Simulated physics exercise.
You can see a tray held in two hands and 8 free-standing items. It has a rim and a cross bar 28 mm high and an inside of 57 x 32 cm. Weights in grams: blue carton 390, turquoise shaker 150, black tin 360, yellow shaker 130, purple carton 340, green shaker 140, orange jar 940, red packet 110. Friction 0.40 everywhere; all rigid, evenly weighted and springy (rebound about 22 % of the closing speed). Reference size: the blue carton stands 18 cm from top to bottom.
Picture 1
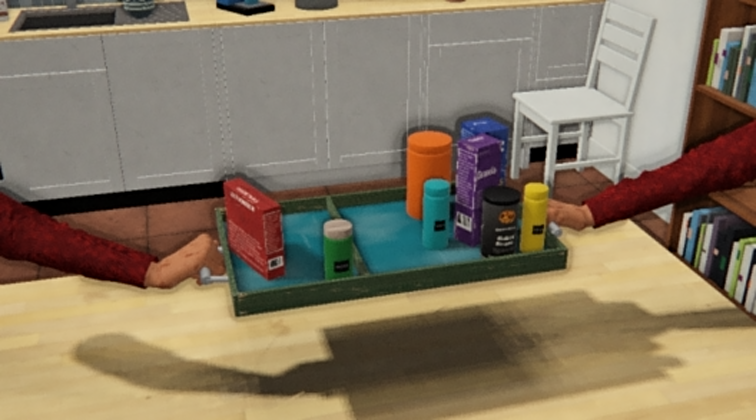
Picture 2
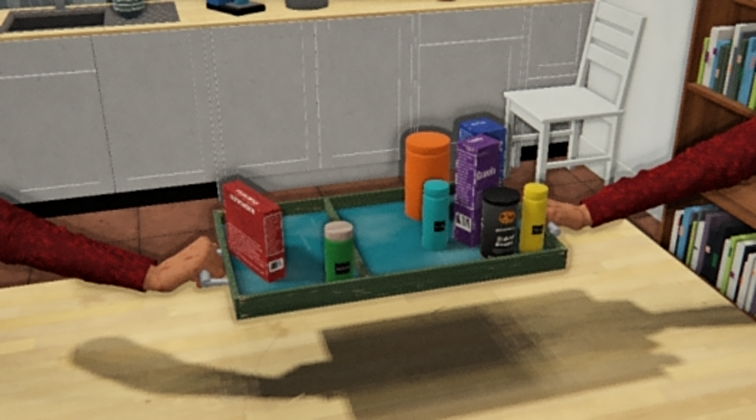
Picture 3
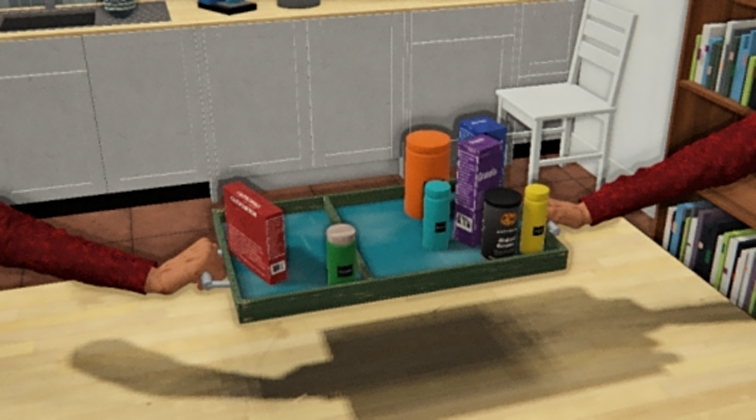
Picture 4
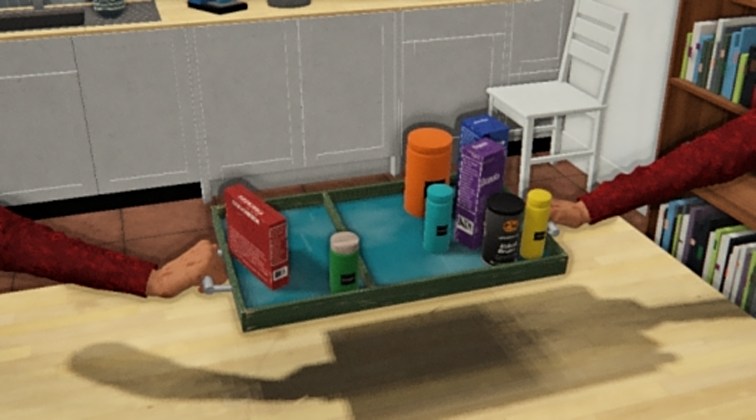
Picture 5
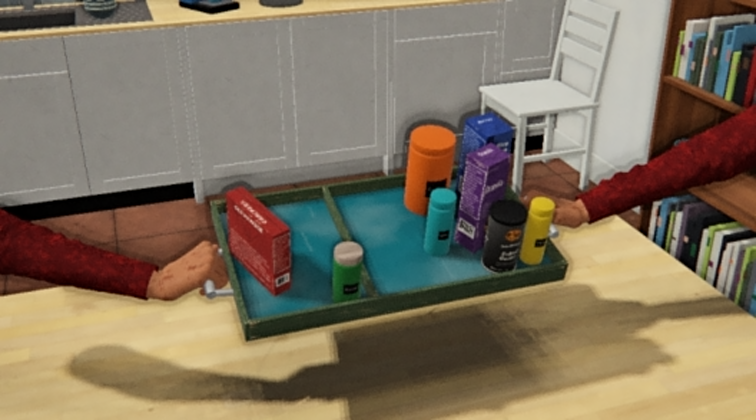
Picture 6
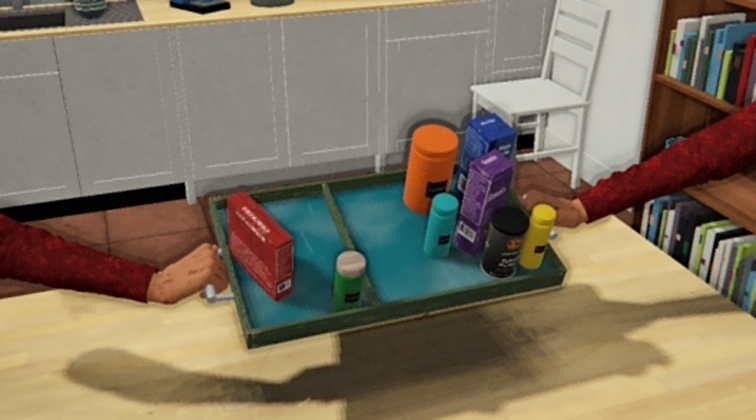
At the start, two hands hold a green-rimmed tray level above a wooden table, with a red packet and green shaker on the left and other containers grouped on the right. The hands then gradually tilt the tray's near edge down, and the items lean with it, keeping their places.
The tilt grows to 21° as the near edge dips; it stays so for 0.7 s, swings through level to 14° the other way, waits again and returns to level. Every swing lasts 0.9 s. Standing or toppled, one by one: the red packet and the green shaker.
Red packet - standing; green shaker - standing.
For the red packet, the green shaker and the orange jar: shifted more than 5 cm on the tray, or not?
First, the red packet stays in its position; second, the green shaker stays in its position; third, the orange jar stays in its position.
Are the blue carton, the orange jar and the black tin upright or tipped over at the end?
Final state - blue carton: Remains on its base; orange jar: Remains on its base; black tin: Goes over.
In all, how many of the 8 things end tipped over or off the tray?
That comes to 4.
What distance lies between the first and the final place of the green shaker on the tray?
About 0 cm.
Then, 0.60 s later than the last frame, tray at 21°, near edge down; yellow shaker now off the tray; turquoise shaker rocked 71° off its seat; purple carton rocked 26° off its seat.
Then, 1.40 s later than the last frame, tray at 6°, near edge down; turquoise shaker rocked 72° off its seat; purple carton rocked 44° off its seat; black tin rocked 45° off its seat.
Then, 2.40 s later than the last frame, tray at 14°, far edge down; turquoise shaker rocked 74° off its seat; black tin rocked 67° off its seat; purple carton rocked 65° off its seat.
When it is over, off the tray and tipped over, yellow shaker; lying over on the tray, turquoise shaker, black tin and purple carton; the other 4 within 5 cm of the start. End places, in pixels of the last picture, red packet near (257, 237), green shaker near (347, 261).
